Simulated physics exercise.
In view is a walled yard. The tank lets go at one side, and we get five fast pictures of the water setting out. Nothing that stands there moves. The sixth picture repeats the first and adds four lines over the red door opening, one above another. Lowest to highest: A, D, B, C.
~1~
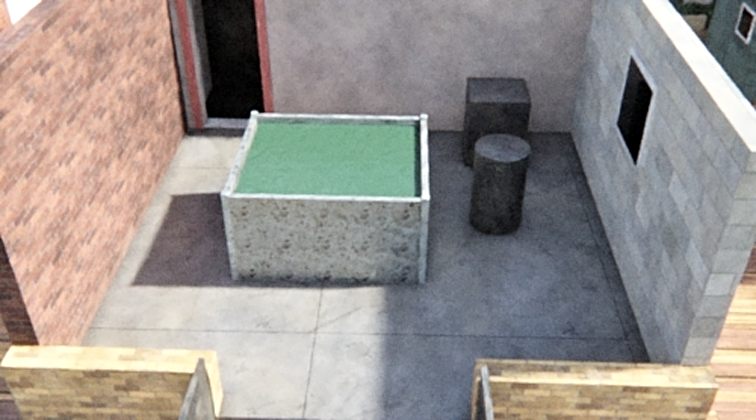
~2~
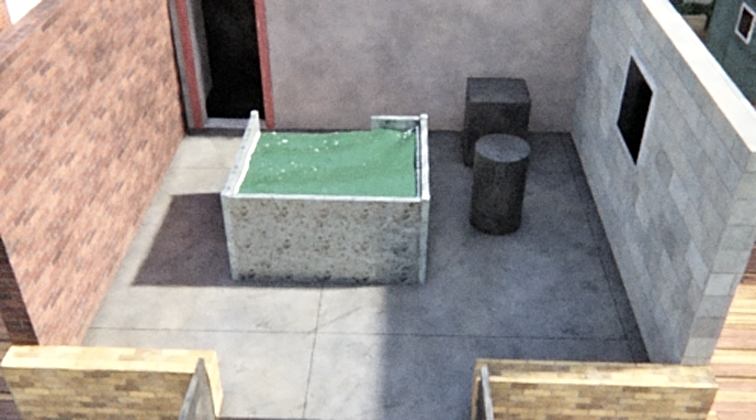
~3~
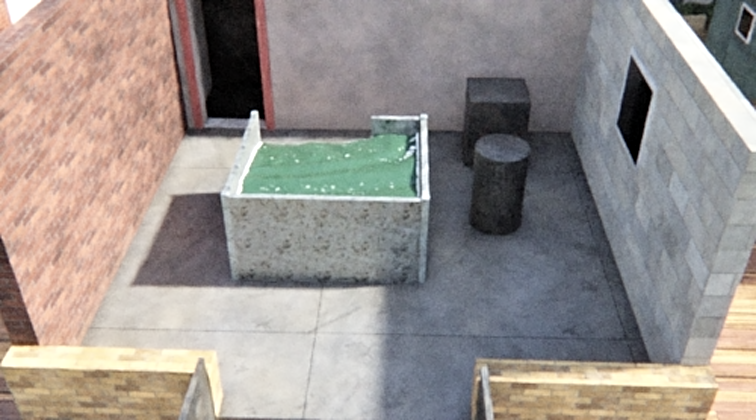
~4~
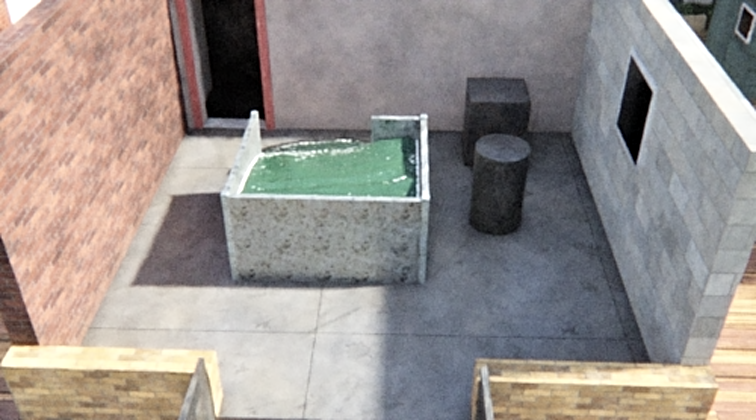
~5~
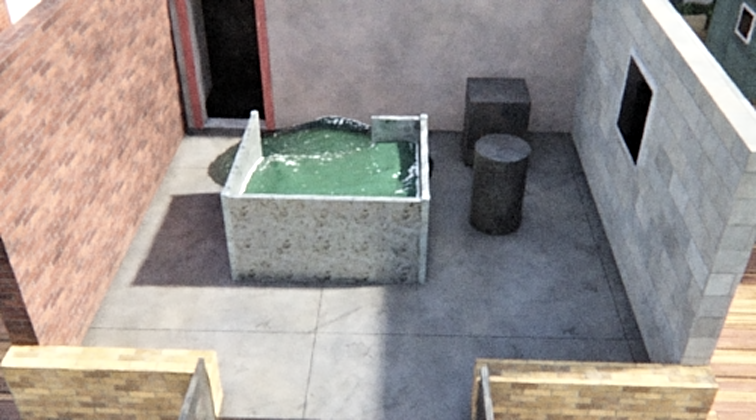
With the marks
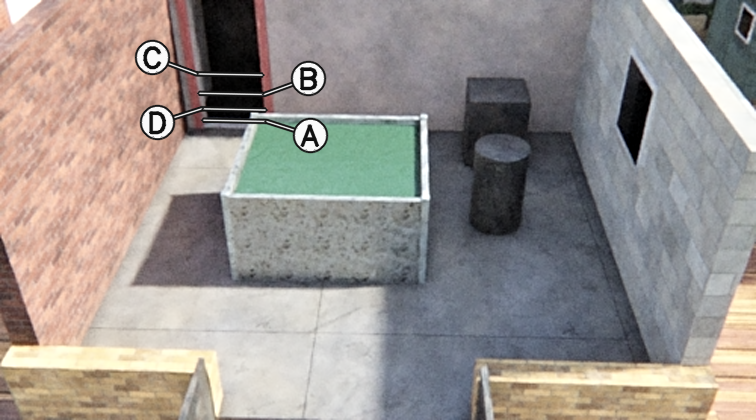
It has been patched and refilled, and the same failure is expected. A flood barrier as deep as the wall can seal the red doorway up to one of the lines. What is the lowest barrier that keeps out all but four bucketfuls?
B.
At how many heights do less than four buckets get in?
Two.
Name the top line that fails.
D it is.
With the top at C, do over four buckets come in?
No, that is safe.
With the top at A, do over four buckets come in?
Yes, it does.
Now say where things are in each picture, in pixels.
In the first picture, water in the tank at rest, its middle at (333, 160); foot of the red doorway at (235, 128); open gate at (345, 351).
In the second picture, water covers 2 % of the ground, its front hidden from here.
In the third picture, water covers 5 % of the ground, its front hidden from here.
In the fourth picture, water covers 10 % of the ground, its front hidden from here.
In the fifth picture, 16 % of the ground under water, visible out to (379, 129).
In white, A at (234, 120); B at (231, 93); C at (229, 74); D at (233, 109); from the bottom up A, D, B, C.
For line A, dozens of bucketfuls pour in.
For line B, a bucket or two gets in.
For line C, nothing gets over.
For line D, about 12 bucketfuls get in.
